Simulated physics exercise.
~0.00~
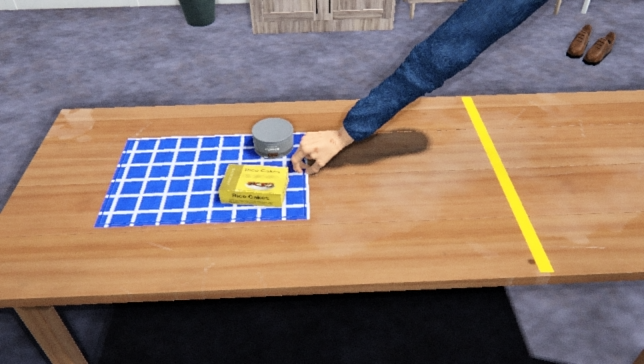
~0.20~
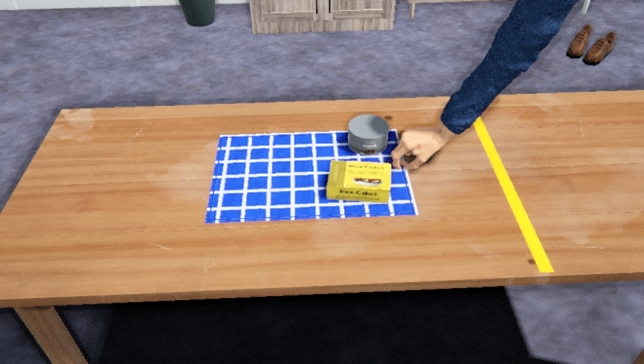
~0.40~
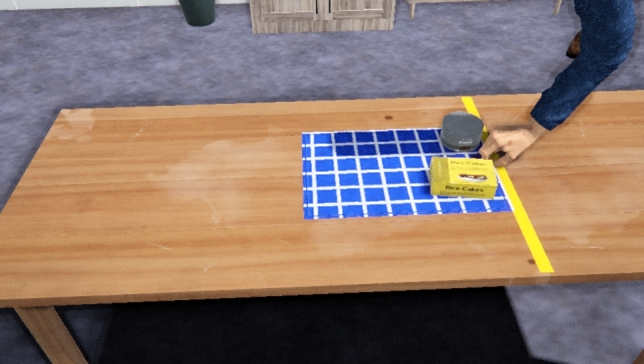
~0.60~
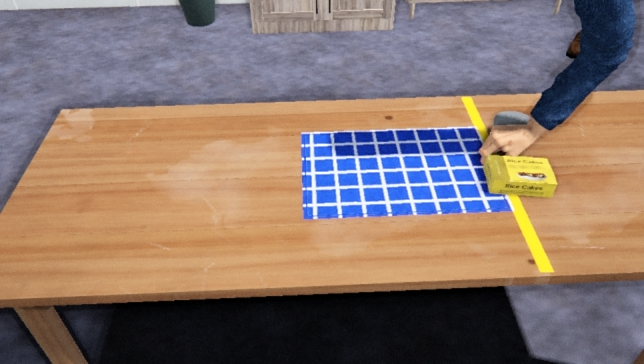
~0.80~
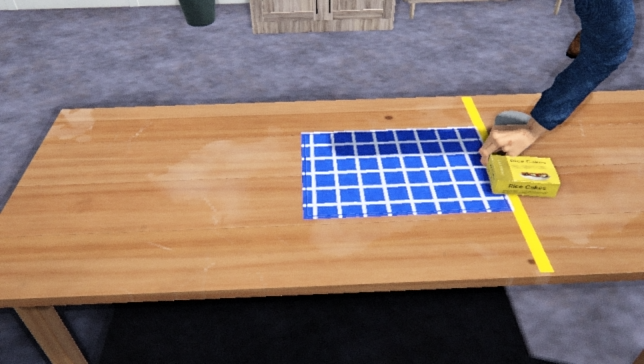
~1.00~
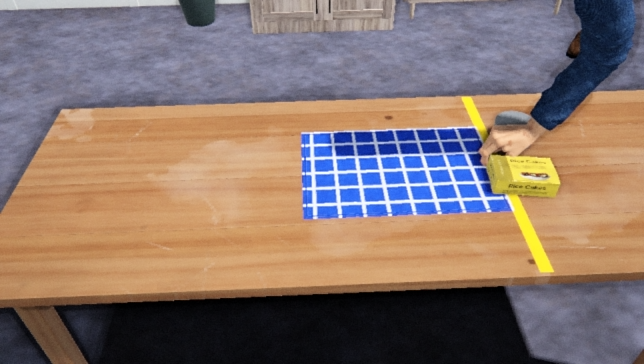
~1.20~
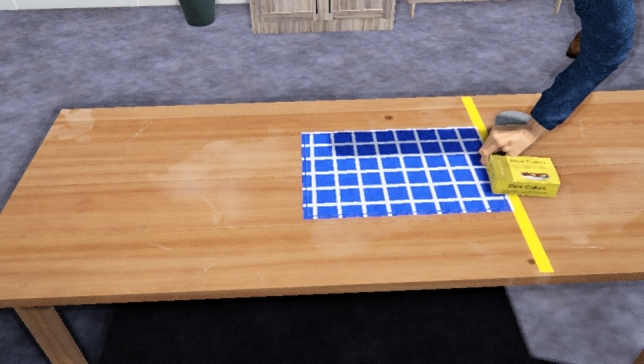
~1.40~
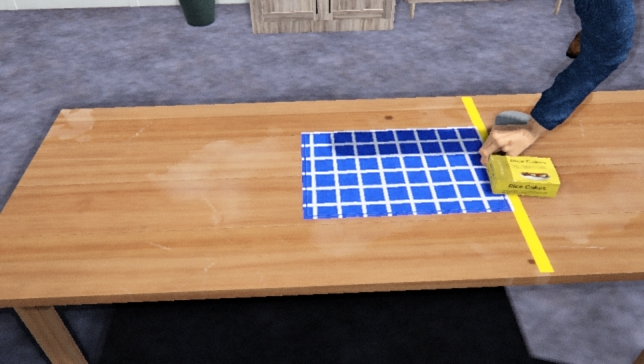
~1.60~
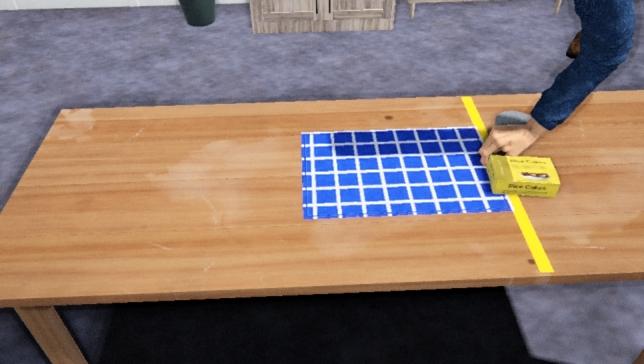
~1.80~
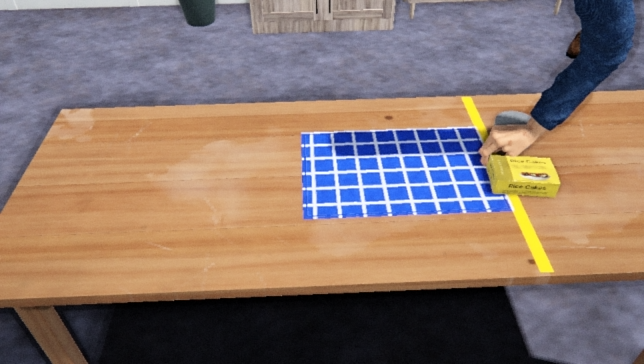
To begin with, a blue place mat with a white grid lies on a wooden table, carrying a yellow packet and a round grey tub near its right edge. A hand in a blue sleeve grips that edge and pulls the mat to the right, toward a yellow tape line, with both objects riding along. The mat stops with its leading edge at the tape. The packet and tub keep going, sliding off the front of the cloth. At the end, all is still, with the packet resting past the edge and the tub partly hidden behind the hand.
